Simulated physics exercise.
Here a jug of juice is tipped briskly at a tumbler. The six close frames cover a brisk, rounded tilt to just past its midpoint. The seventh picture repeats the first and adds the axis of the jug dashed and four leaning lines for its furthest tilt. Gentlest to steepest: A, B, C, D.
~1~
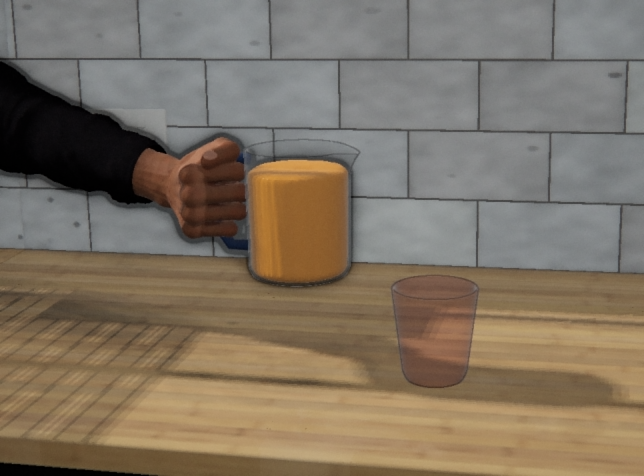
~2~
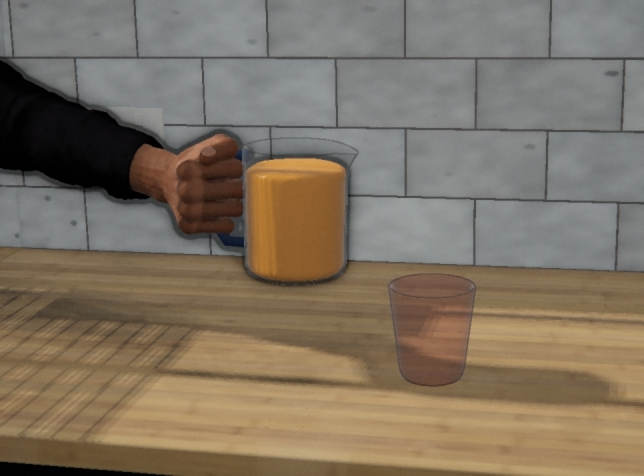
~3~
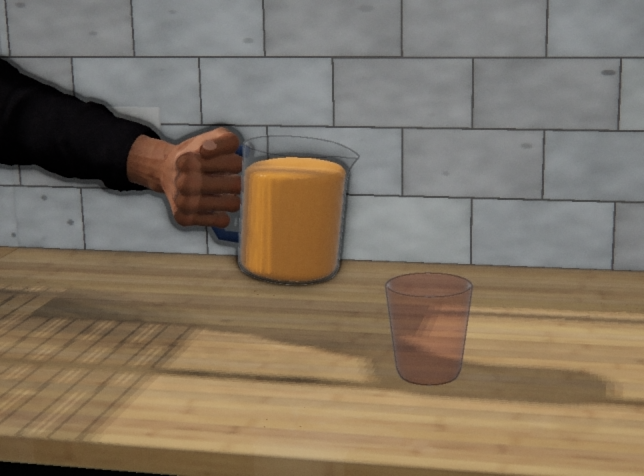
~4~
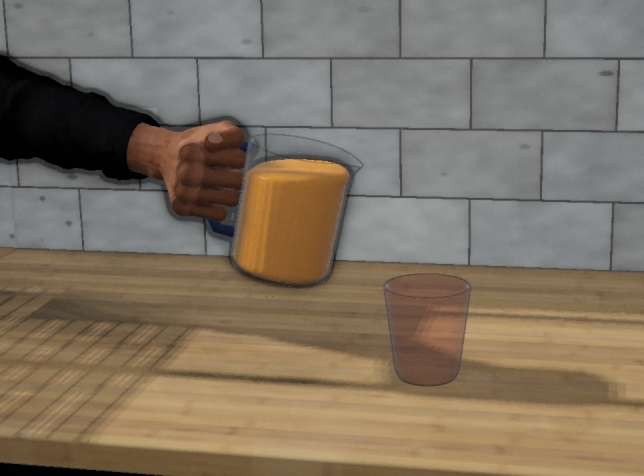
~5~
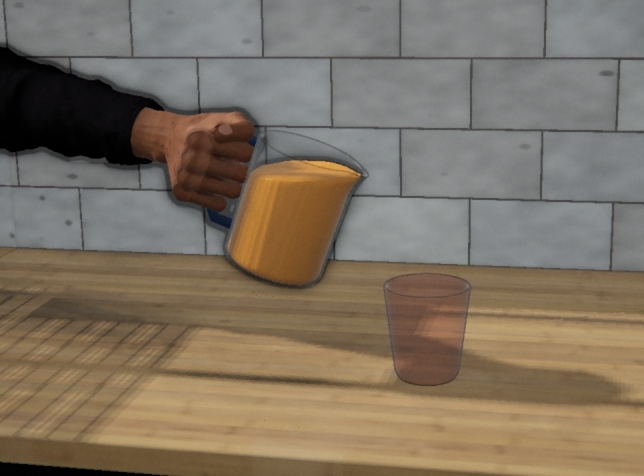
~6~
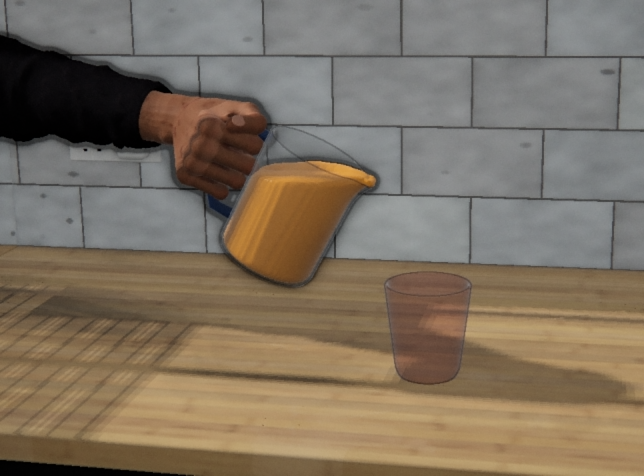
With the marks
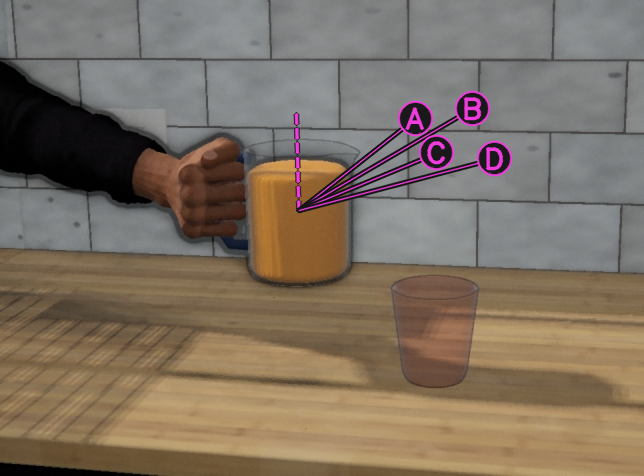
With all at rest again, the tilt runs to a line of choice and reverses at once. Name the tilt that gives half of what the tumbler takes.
Go for A.
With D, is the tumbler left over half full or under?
Over.
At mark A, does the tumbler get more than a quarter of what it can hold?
Yes, clearly.
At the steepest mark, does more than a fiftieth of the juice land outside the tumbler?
Yes, it does.
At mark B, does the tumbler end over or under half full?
Over.
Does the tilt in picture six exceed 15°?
Yes.
In magenta, A at (402, 128); B at (458, 117); C at (421, 159); D at (478, 163).
If A is chosen, the tumbler ends with about 52 % of what it can hold.
If B is chosen, the tumbler ends with about 70 % of what it can hold.
If C is chosen, the tumbler ends with about 77 % of what it can hold; 10 % of the juice is spilt.
If D is chosen, the tumbler ends with about 86 % of what it can hold; 19 % of the juice is spilt.
